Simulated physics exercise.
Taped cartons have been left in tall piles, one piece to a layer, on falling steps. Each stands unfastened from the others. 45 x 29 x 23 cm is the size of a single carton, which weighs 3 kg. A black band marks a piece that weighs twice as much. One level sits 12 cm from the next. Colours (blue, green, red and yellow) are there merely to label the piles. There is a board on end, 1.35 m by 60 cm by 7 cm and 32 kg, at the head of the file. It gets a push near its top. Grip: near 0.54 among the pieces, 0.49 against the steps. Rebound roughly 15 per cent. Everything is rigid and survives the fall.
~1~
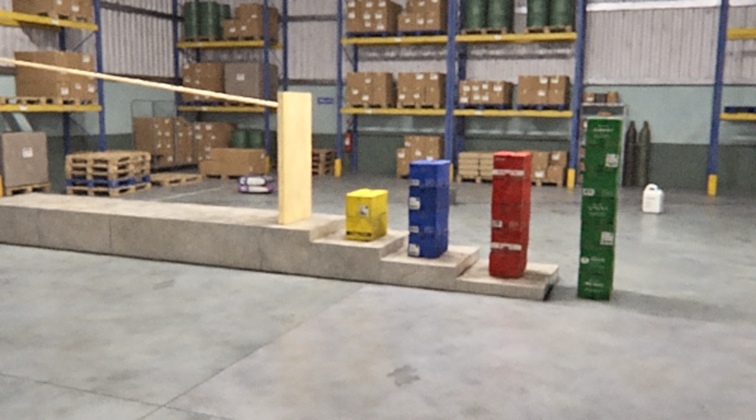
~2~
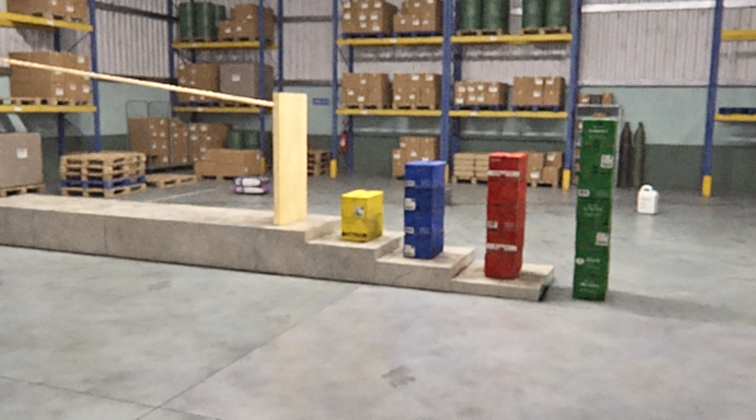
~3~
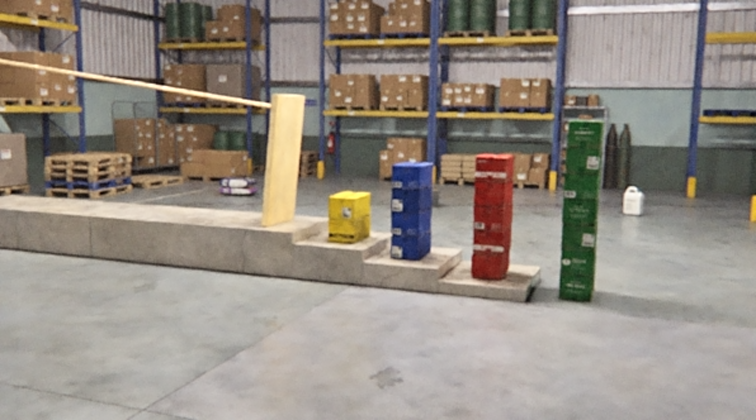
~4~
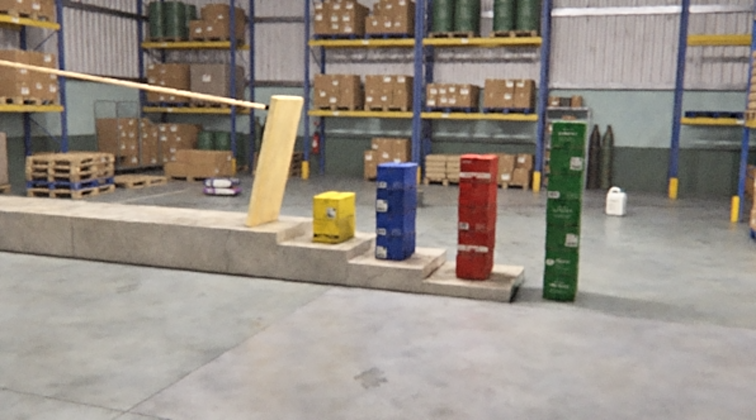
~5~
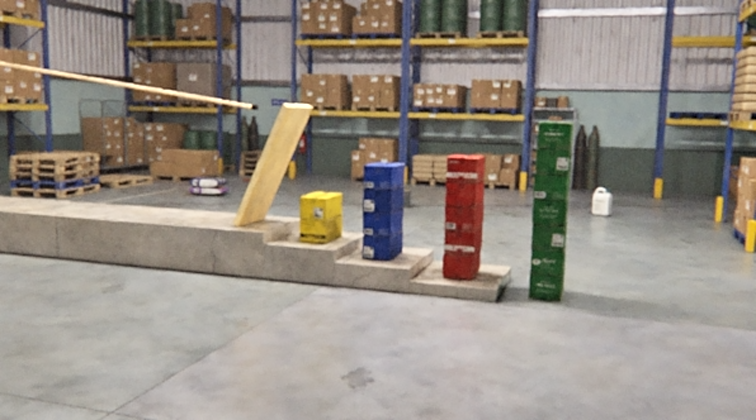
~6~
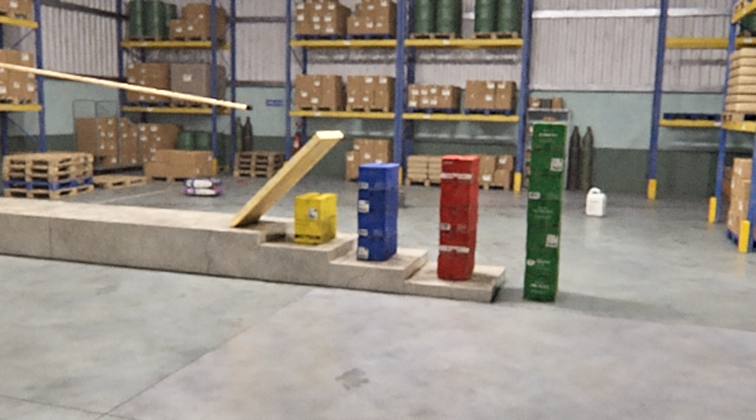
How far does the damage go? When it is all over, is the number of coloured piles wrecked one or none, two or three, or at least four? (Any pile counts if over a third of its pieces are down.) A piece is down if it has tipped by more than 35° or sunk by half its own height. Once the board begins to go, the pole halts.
The wreck count is one or none.
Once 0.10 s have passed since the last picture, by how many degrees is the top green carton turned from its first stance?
It sits at about 0 degrees.
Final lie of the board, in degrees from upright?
60°, roughly.
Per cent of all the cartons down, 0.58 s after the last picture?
0 per cent.
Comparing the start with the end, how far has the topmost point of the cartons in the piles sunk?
I'd put it at around 0 cm.
Then, 0.06 s after the last picture, board 55° from upright; none of the 18 cartons down.
Then, 0.10 s after the last picture, board 62° from upright; none of the 18 cartons down.
Then, 0.58 s after the last picture, board 86° from upright; none of the 18 cartons down.
At rest, board 62° from upright; none of the 18 cartons down; top yellow carton unmoved; top red carton unmoved. No coloured pile is wrecked. As the last picture would show them, middles, top yellow carton near (317, 207), top red carton near (461, 169).
